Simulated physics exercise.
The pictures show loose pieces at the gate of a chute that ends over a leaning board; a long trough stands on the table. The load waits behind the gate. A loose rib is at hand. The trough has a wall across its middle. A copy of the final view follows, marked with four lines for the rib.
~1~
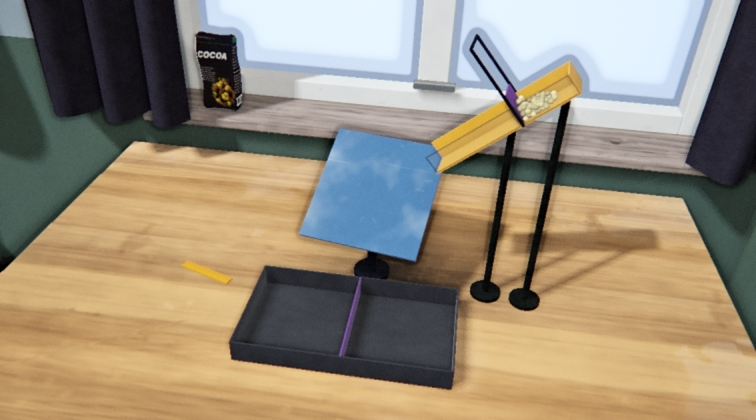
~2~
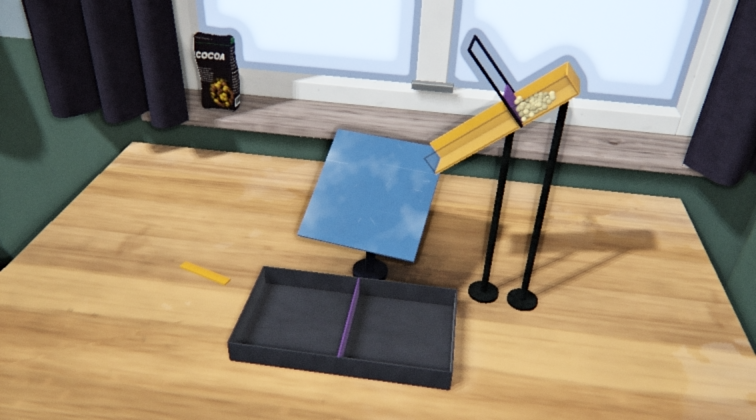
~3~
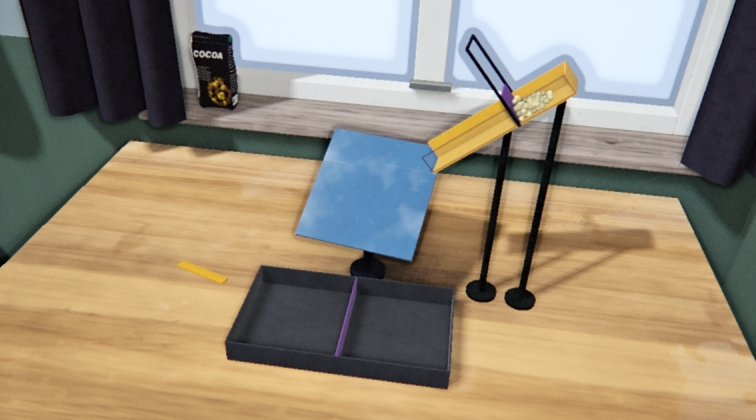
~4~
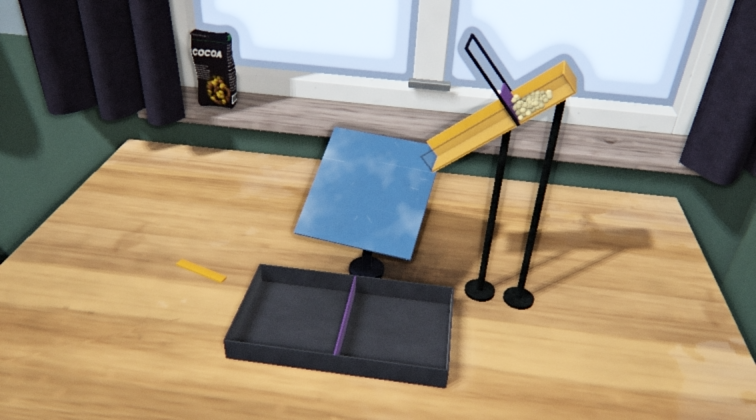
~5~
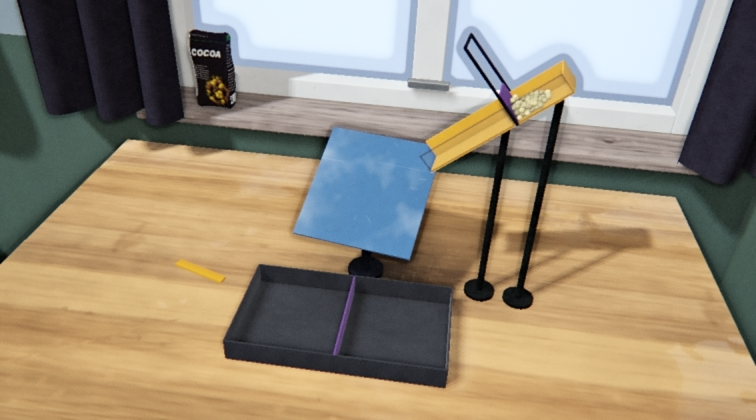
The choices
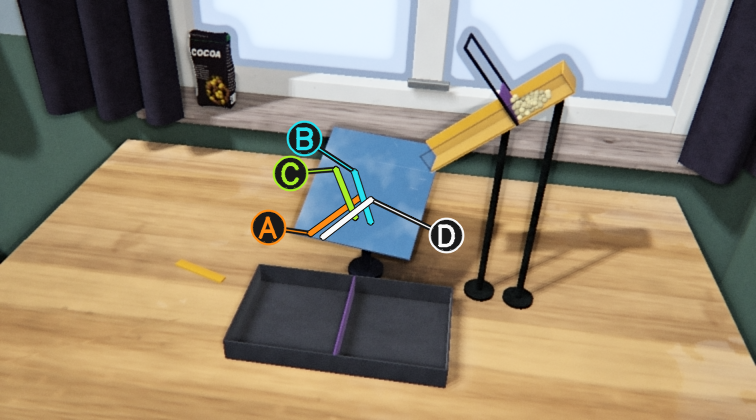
A divided dark tray sits still below a tilted blue board and a gated yellow chute.
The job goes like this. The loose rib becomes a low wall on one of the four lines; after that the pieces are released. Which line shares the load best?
C works best here.
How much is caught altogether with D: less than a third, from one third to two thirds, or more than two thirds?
Line D gives more than two thirds.
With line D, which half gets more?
Left.
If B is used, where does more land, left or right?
Right.
On the marked copy, line A from (359, 197) to (310, 233); line B from (354, 171) to (370, 222); line C from (335, 169) to (355, 217); line D from (371, 199) to (323, 237).
With A, of what is caught, the larger part in the left half, about a tenth in the right.
With B, of what is caught, roughly a quarter in the left half, the larger part in the right.
With C, of what is caught, roughly half in the left half, roughly half in the right.
With D, of what is caught, the larger part in the left half, roughly a quarter in the right.
